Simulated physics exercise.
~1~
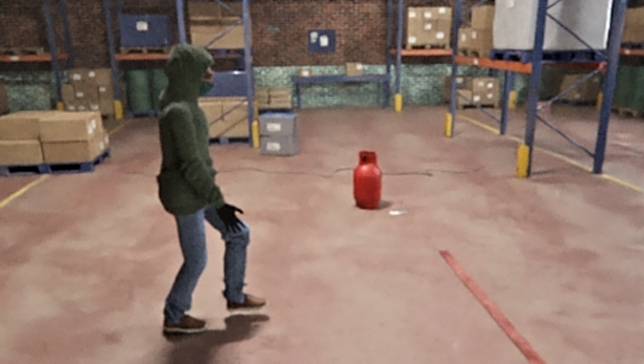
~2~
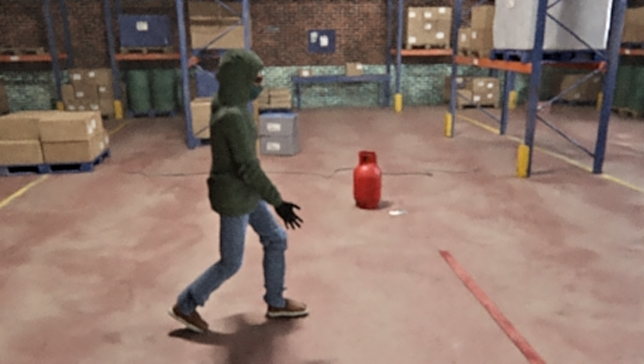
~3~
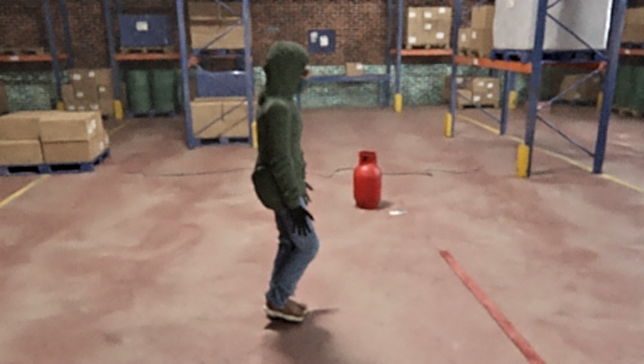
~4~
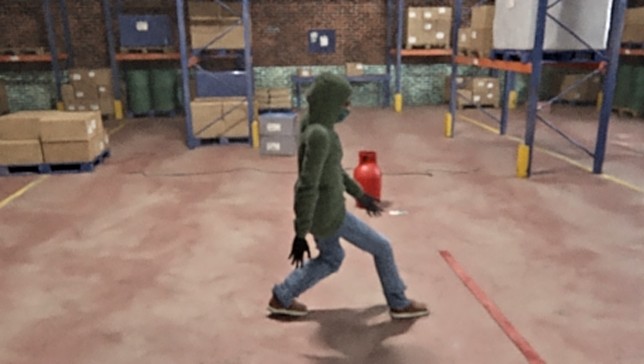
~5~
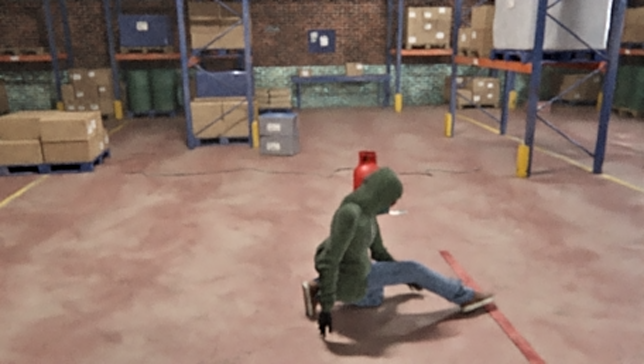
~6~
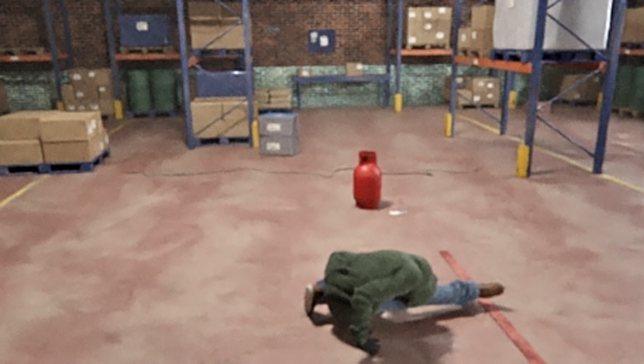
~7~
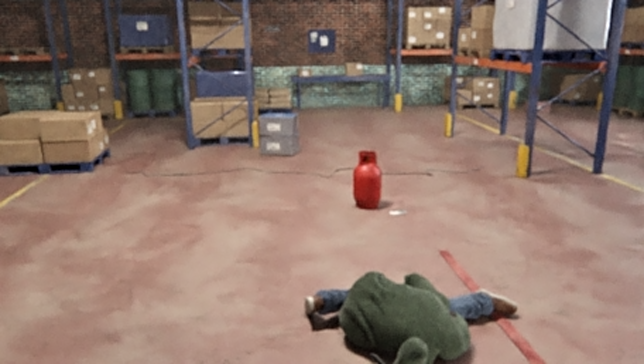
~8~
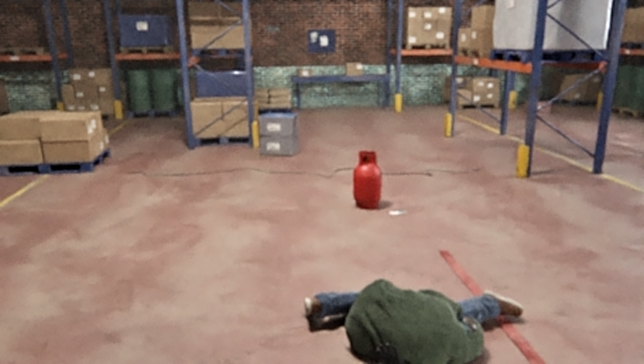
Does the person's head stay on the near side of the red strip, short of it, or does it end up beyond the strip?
The head stays short of the red strip. The person folds down toward the viewer and comes to rest with the head to the left of the strip.
In a brick-walled warehouse seen by a still camera from slightly above, racks of boxes line the back and a red gas cylinder stands mid-floor, with a red strip at the lower right. A person in a green hooded top, jeans and dark gloves walks from the left toward the strip. The person takes a long stride, then sinks to the floor with one leg stretched out to the strip. The upper body folds forward and down toward the viewer. The person ends lying curled up, feet at the strip and head and body to its left.
